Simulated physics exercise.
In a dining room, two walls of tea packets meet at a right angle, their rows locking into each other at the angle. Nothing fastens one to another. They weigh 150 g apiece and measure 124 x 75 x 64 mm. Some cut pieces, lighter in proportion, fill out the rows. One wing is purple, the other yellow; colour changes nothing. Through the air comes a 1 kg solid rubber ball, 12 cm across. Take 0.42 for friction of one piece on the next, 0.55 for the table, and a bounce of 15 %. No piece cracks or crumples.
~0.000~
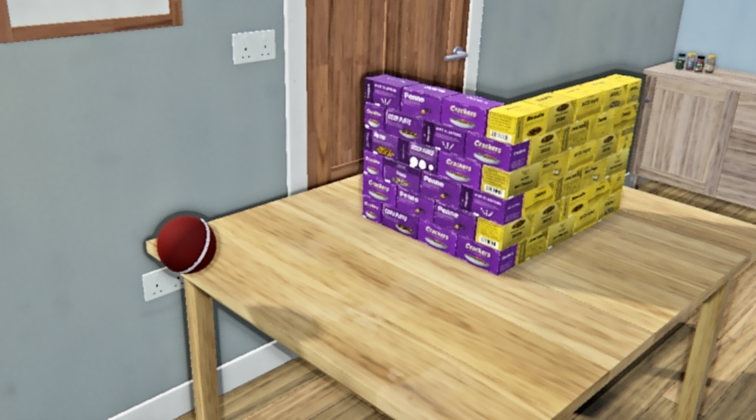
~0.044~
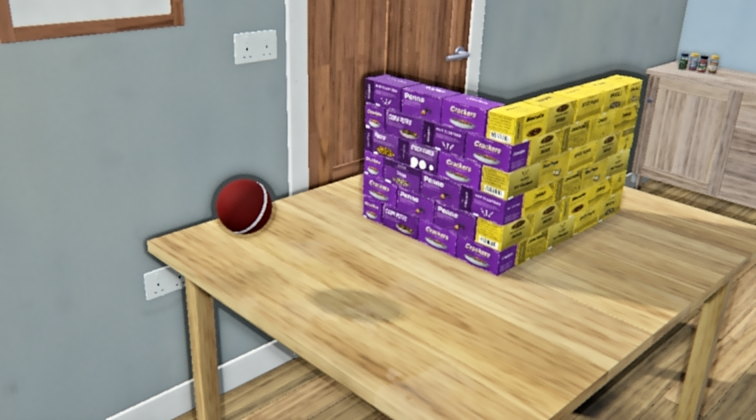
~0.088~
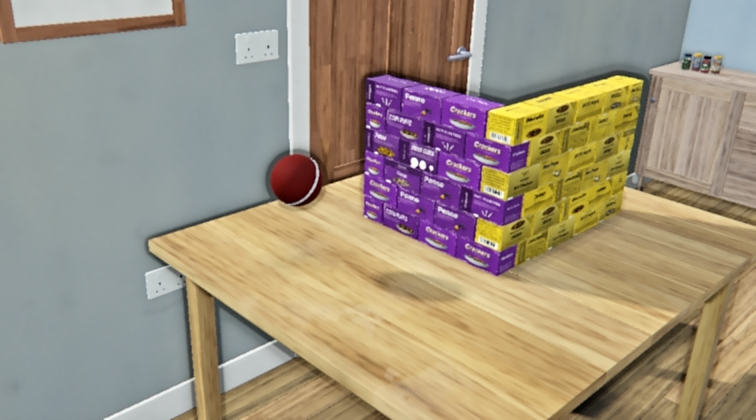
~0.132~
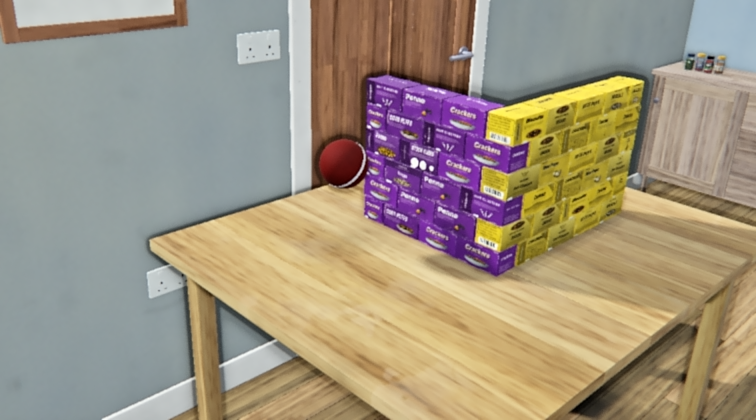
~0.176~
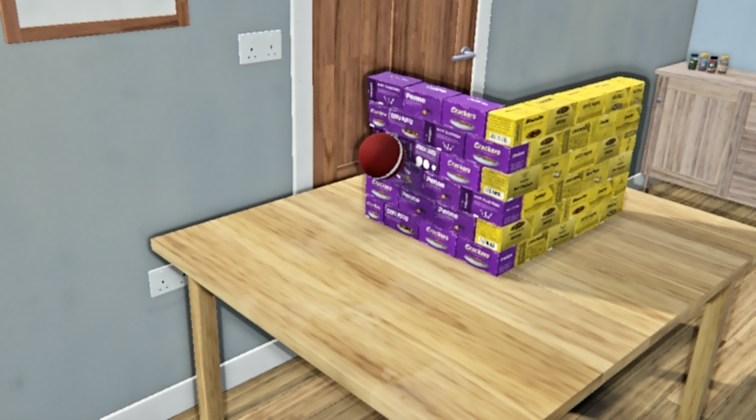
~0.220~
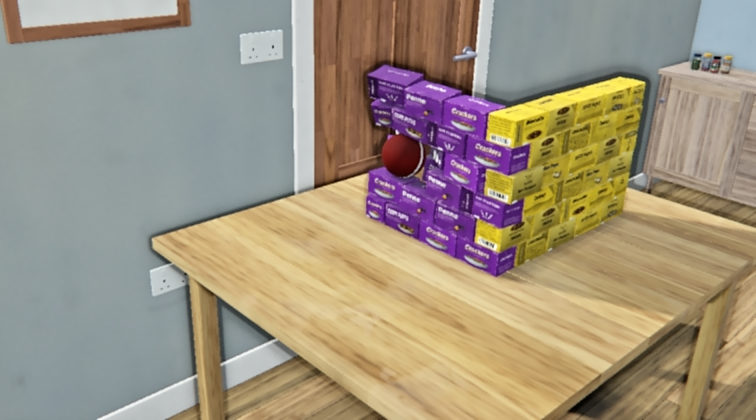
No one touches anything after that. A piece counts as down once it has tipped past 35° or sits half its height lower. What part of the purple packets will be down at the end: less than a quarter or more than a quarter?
It comes to over a quarter.
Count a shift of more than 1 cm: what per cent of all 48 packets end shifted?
30 per cent.
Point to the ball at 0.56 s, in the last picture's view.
Around (505, 157).
By 0.34 s, ball still moving; 8 of the 21 purple packets down (8 of 48 in all colours); top purple packet tilted 12°; top yellow packet moved 7 mm.
By 0.56 s, ball still moving; 9 of the 21 purple packets down (9 of 48 in all colours); top purple packet on its side; top yellow packet moved 7 mm.
When it is over (1.8 s), ball rolling away; 9 of the 21 purple packets down (9 of 48 in all colours); top purple packet on its side; top yellow packet moved 7 mm. That is 43 per cent. In pixels of the last frame, middles, top purple packet near (368, 218), top yellow packet near (518, 126).
